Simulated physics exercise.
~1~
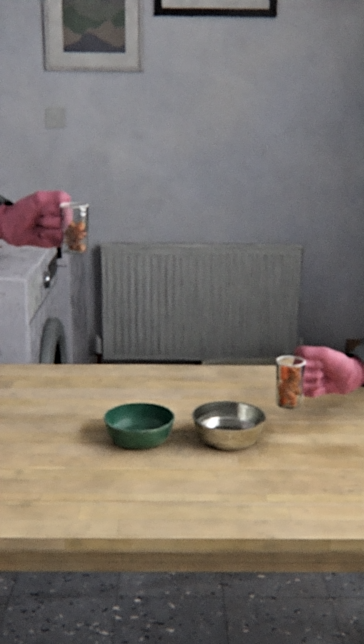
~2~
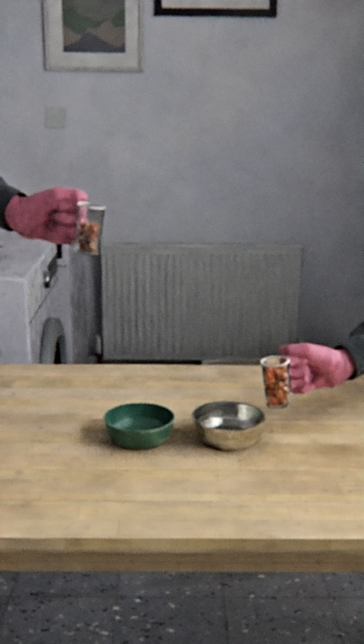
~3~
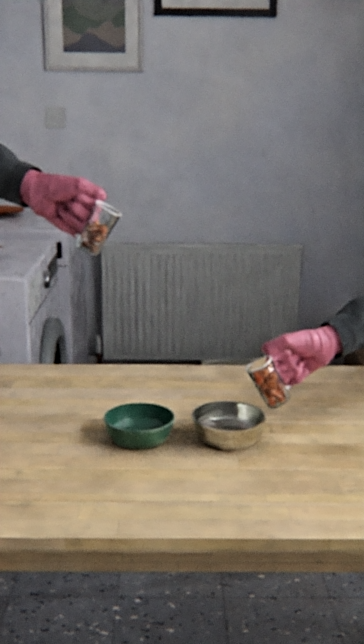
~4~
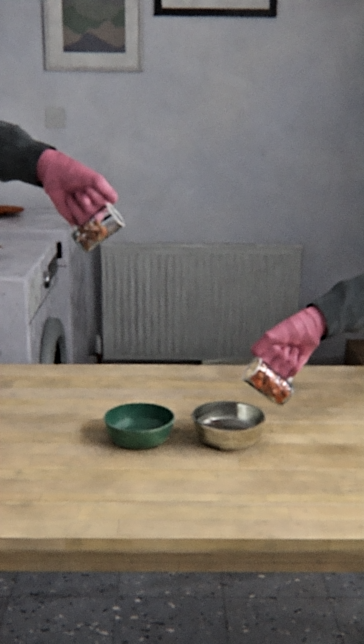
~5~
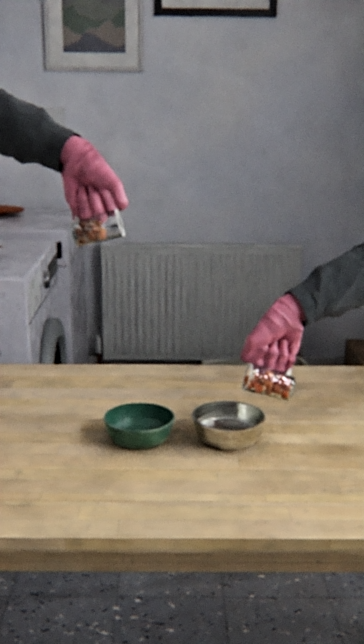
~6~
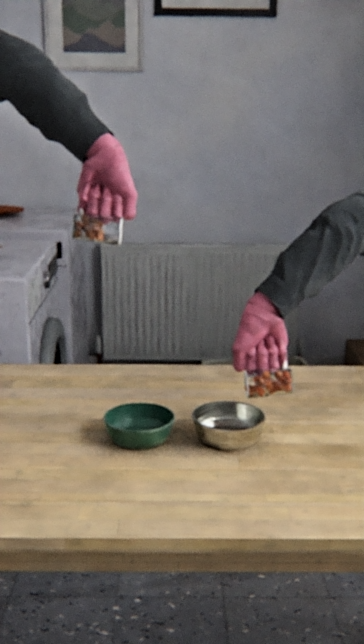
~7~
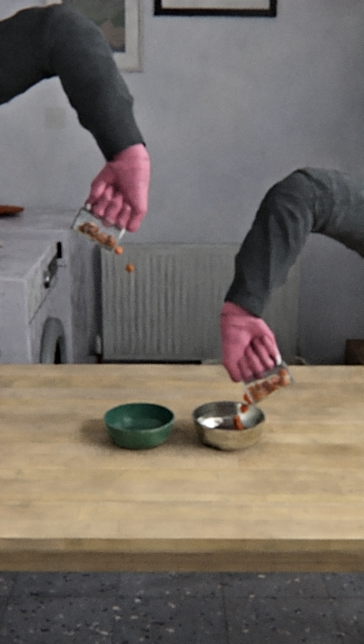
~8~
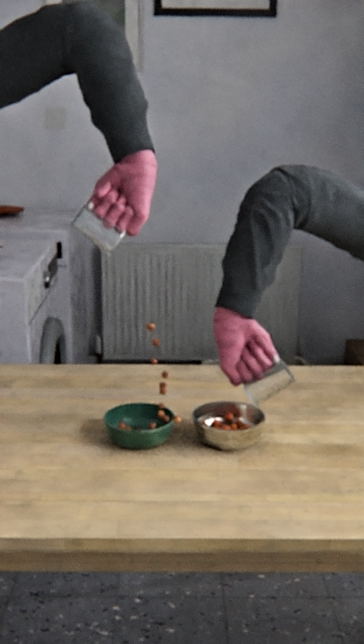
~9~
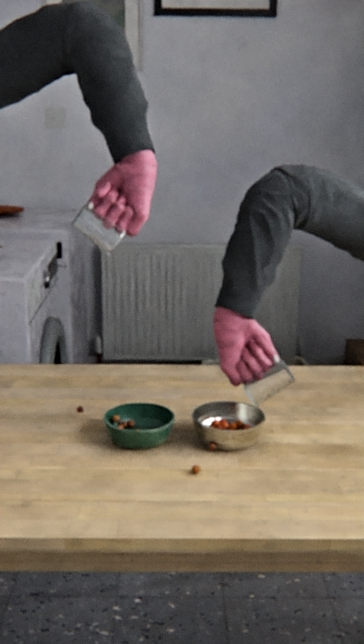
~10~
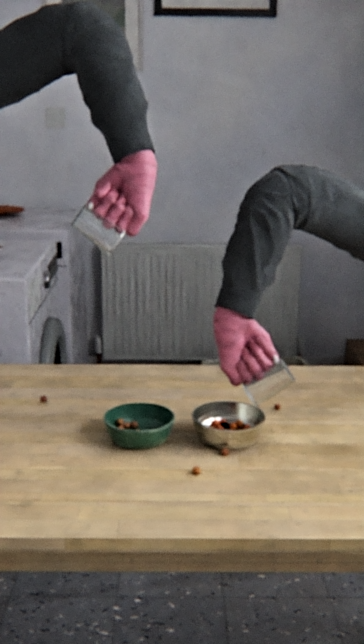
To begin with, two pink-gloved hands hold clear cups of small reddish-brown pieces above a wooden table, the left cup much higher than the right. The hands move inward toward a green bowl and a shiny metal bowl, then tilt the cups onto their sides while the pieces stay in. As the cups tip further, pieces spill from both, the right ones dropping into the metal bowl just below. The left ones fall a longer way toward the green bowl, and some scatter onto the table. Finally, both cups hang upturned and empty, with most left pieces in the green bowl and all the right ones in the metal bowl.
